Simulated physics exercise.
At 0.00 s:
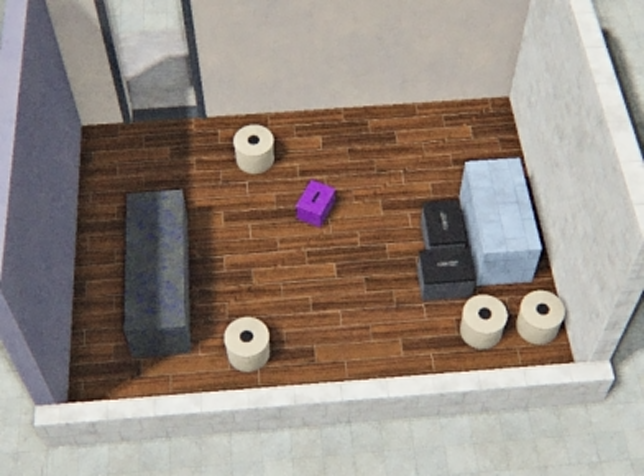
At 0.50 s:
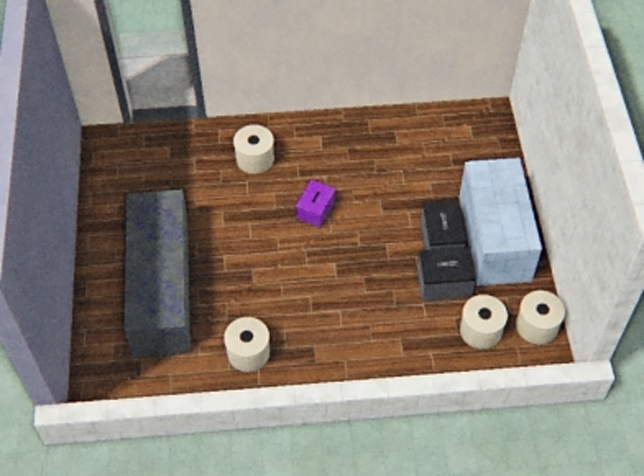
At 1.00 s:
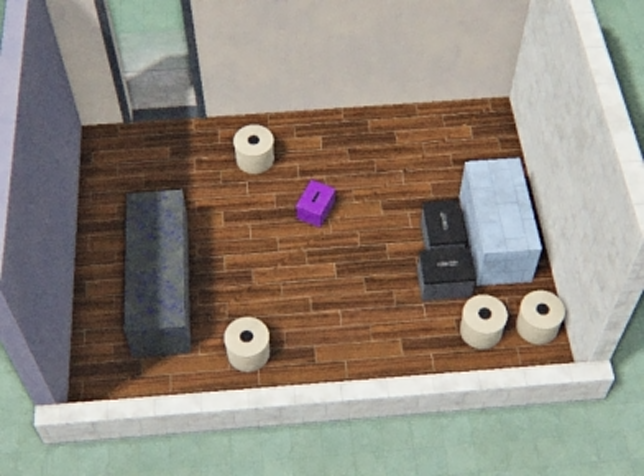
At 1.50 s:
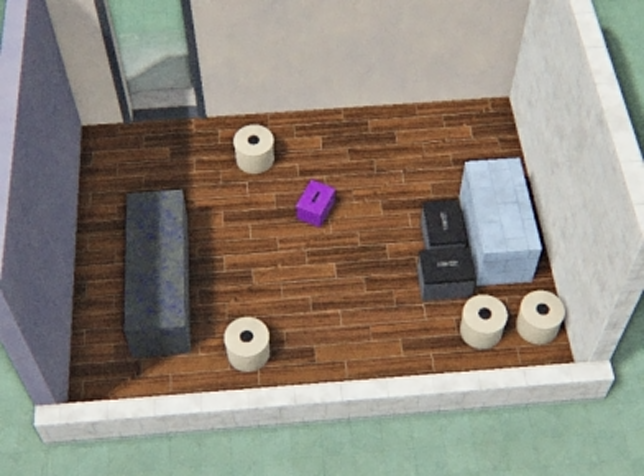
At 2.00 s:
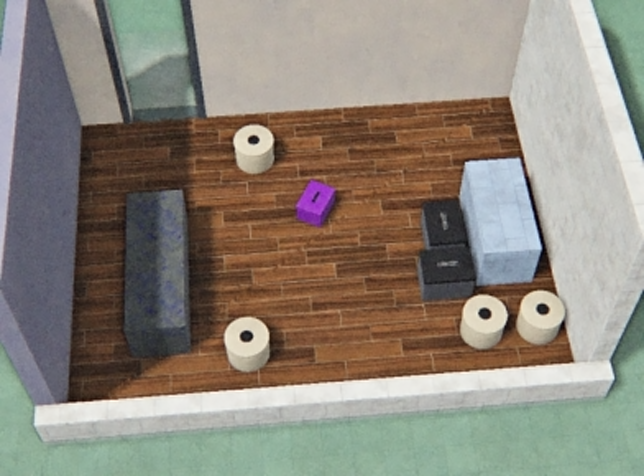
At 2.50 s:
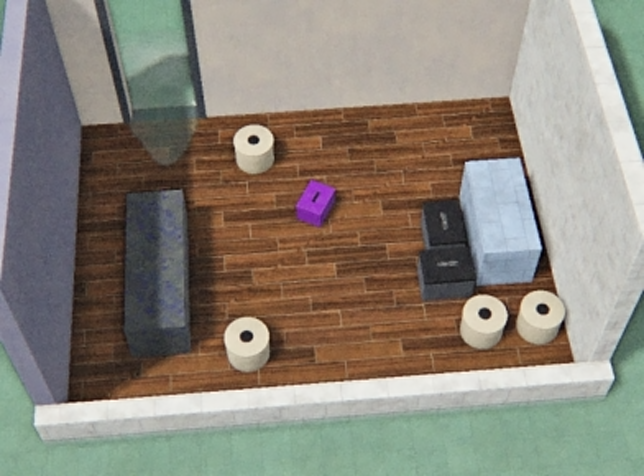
Greenish water spreading outside a small room, then slipping through the doorway onto the wooden floor while tubs and boxes stay still.
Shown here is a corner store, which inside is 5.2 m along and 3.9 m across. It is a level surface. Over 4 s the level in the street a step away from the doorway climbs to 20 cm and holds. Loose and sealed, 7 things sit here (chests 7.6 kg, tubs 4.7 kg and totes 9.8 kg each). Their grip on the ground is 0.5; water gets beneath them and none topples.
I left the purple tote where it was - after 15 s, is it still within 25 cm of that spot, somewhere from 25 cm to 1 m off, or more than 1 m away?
Movement: Minimal.
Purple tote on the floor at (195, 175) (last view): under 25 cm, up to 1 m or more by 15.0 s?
Here it heads a good way off.
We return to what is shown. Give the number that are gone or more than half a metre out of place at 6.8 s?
The number I get is 0.
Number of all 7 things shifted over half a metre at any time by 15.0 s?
The count comes to 4.
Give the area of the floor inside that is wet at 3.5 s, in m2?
Somewhere about 2.5 m2, give or take.
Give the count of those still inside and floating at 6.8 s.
Tally: 0 of them.
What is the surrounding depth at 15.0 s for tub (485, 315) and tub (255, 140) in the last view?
I'd put it at 10 cm and 3 cm respectively.
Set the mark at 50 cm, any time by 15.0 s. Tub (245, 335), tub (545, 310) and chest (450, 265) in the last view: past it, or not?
Well, in sequence it's greater, lower, greater.
After 3.5 s the purple tote is near (316, 198), 0.0 m from its start, aground; 0 afloat.
After 6.8 s the purple tote is near (316, 198), 0.0 m from its start, aground; 0 afloat.
After 11.0 s the purple tote is near (316, 198), 0.0 m from its start, aground; 4 afloat.
After 15.0 s the purple tote is near (316, 198), 0.0 m from its start, aground; 6 afloat.
